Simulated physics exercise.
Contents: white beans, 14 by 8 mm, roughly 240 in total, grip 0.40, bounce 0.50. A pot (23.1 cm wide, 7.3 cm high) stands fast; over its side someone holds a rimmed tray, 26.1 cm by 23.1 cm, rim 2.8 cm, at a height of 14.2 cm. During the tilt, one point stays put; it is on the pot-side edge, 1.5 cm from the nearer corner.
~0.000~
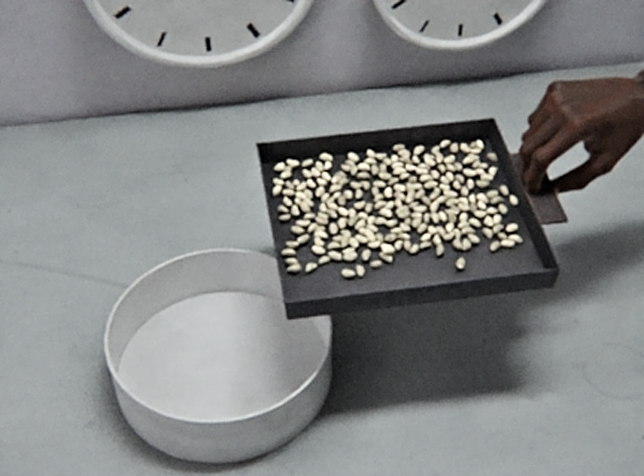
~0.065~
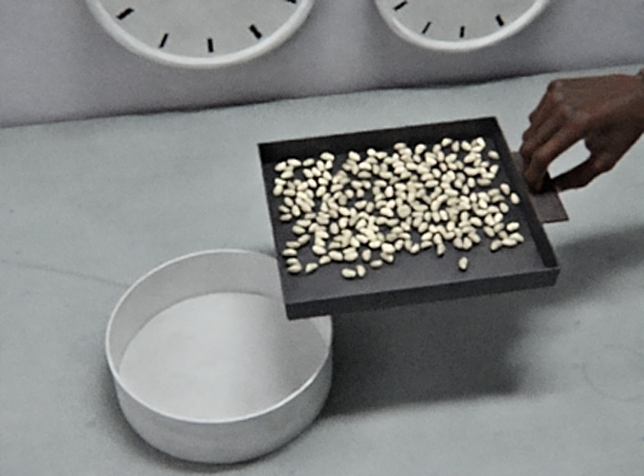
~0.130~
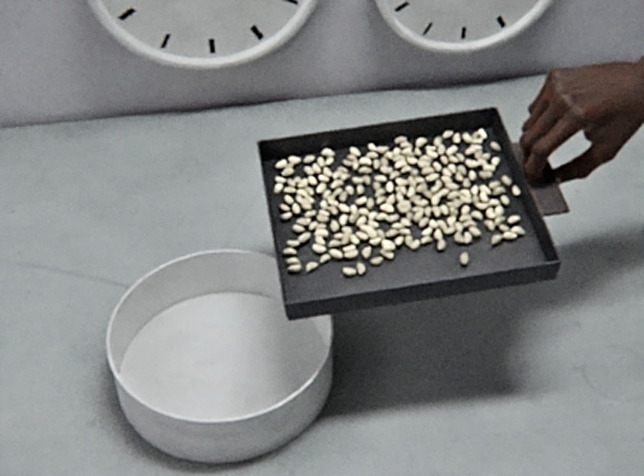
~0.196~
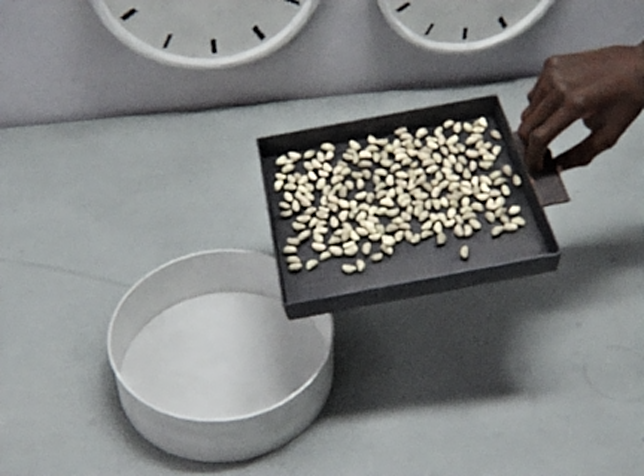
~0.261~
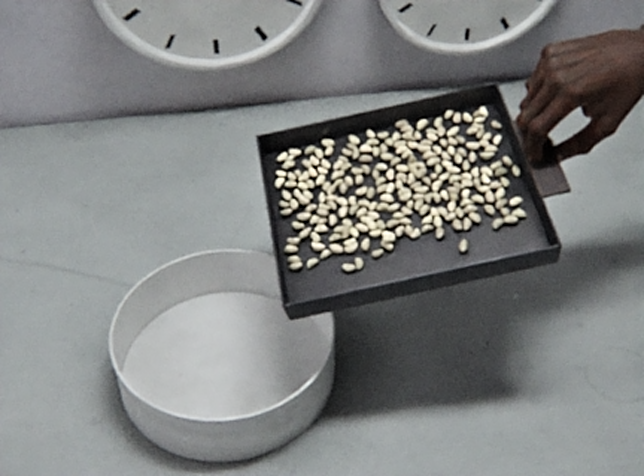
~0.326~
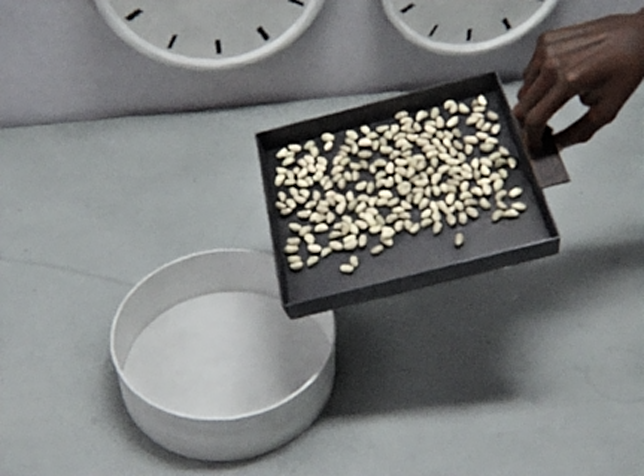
A dark, rimmed tray scattered with white beans tilts gradually, its right side rising while its left front corner stays low beside a round, white-walled pot. A hand at the upper right grips the tray's brown handle and lifts it, and the beans keep their spread. The view looks down on a pale grey tabletop, with two white clocks partly visible behind, and shifts barely, if at all.
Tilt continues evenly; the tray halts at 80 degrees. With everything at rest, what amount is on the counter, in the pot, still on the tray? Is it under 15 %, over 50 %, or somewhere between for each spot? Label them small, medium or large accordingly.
Counter - small, pot - large, left on the tray - medium.
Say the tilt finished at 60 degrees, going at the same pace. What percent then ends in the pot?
It would land at about 15 percent.
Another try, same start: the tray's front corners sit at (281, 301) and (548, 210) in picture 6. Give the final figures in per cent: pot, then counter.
You'd end with pot at 30 and counter at 15.
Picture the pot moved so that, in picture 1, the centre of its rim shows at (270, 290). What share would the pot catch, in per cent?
About 30 per cent.
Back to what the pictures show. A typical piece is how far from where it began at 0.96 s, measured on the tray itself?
I'd say close to 9 centimetres.
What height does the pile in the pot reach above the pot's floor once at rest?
It reaches roughly 1.5 cm.
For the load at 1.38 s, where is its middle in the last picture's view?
Near (275, 233).
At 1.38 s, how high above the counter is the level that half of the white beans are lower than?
Some 20 cm.
After 0.96 s, tilt 45 degrees; the tray holds 100 %, the pot 0 %.
After 1.38 s, tilt 66 degrees; the tray holds 100 %, the pot 0 %.
After 1.88 s, tilt 80 degrees; the tray holds 60 %, the pot 30 %.
In the end, at 4.1 s, counter 0 %, pot 75 %, tray 25 %.
